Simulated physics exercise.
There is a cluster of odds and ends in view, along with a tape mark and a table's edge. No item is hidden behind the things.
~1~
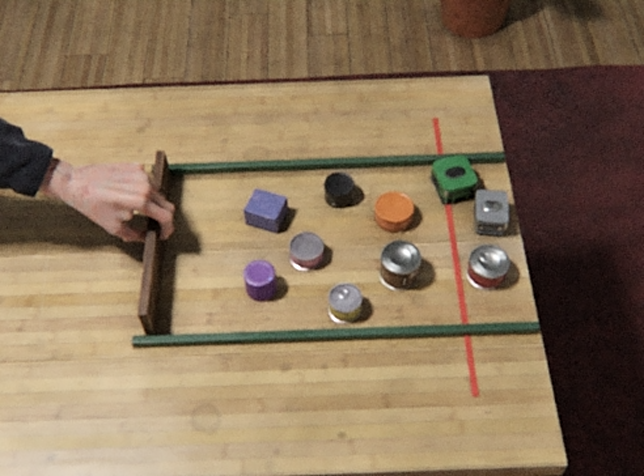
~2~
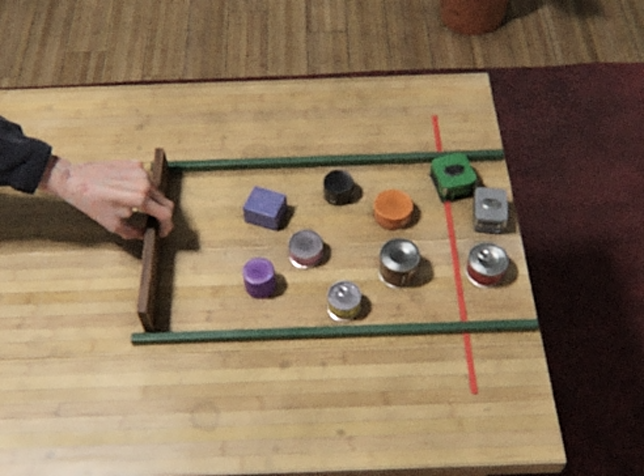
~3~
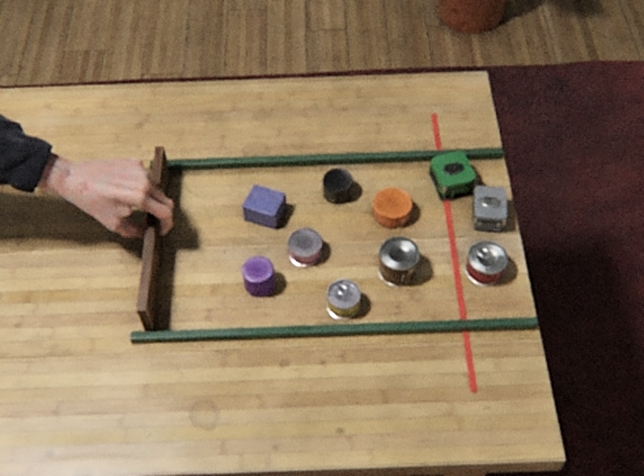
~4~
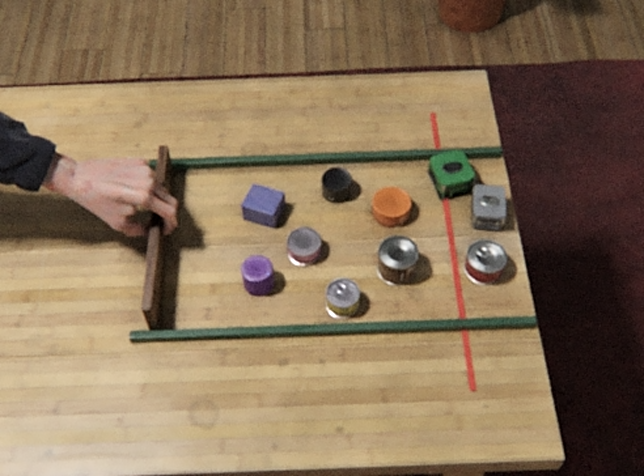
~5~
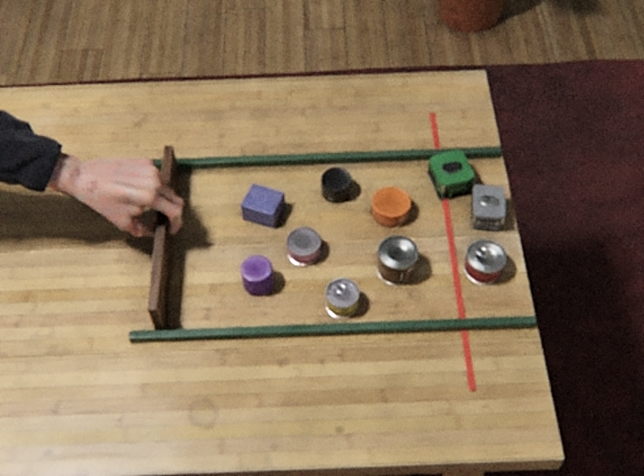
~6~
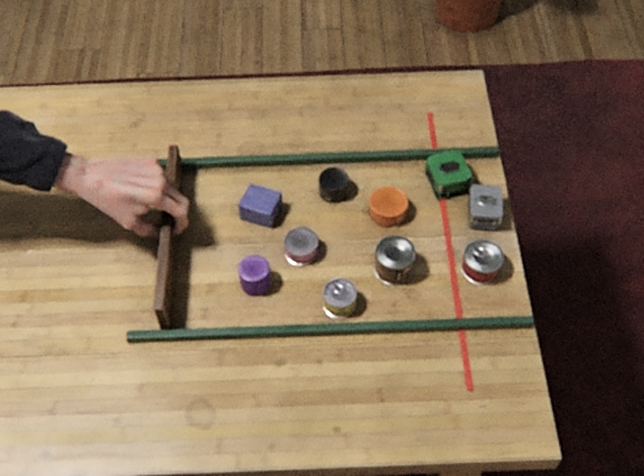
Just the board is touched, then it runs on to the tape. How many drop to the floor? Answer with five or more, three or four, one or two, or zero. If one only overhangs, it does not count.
The count that falls is one or two.
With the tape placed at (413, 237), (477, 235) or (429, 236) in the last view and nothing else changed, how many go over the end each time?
0, 5, 1.
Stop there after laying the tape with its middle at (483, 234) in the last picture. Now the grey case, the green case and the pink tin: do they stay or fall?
The grey case? It does not stay. The green case? It does not stay. The pink tin? It is safe.
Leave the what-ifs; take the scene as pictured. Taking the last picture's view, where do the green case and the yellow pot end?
The green case comes to rest close to (491, 171), while the yellow pot rests close to (475, 296).
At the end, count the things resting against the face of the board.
The count in contact is 5.
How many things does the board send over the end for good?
2.
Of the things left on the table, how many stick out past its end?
Number: 2.
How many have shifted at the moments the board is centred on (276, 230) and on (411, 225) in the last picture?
Tally at point one: 2; at point two: 10.
Soon after, none off yet; grey case at rest near (485, 208); red pot at rest near (482, 262); green case at rest near (448, 175).
At rest, the number that fall off is one or two; fallen, red pot and grey case.
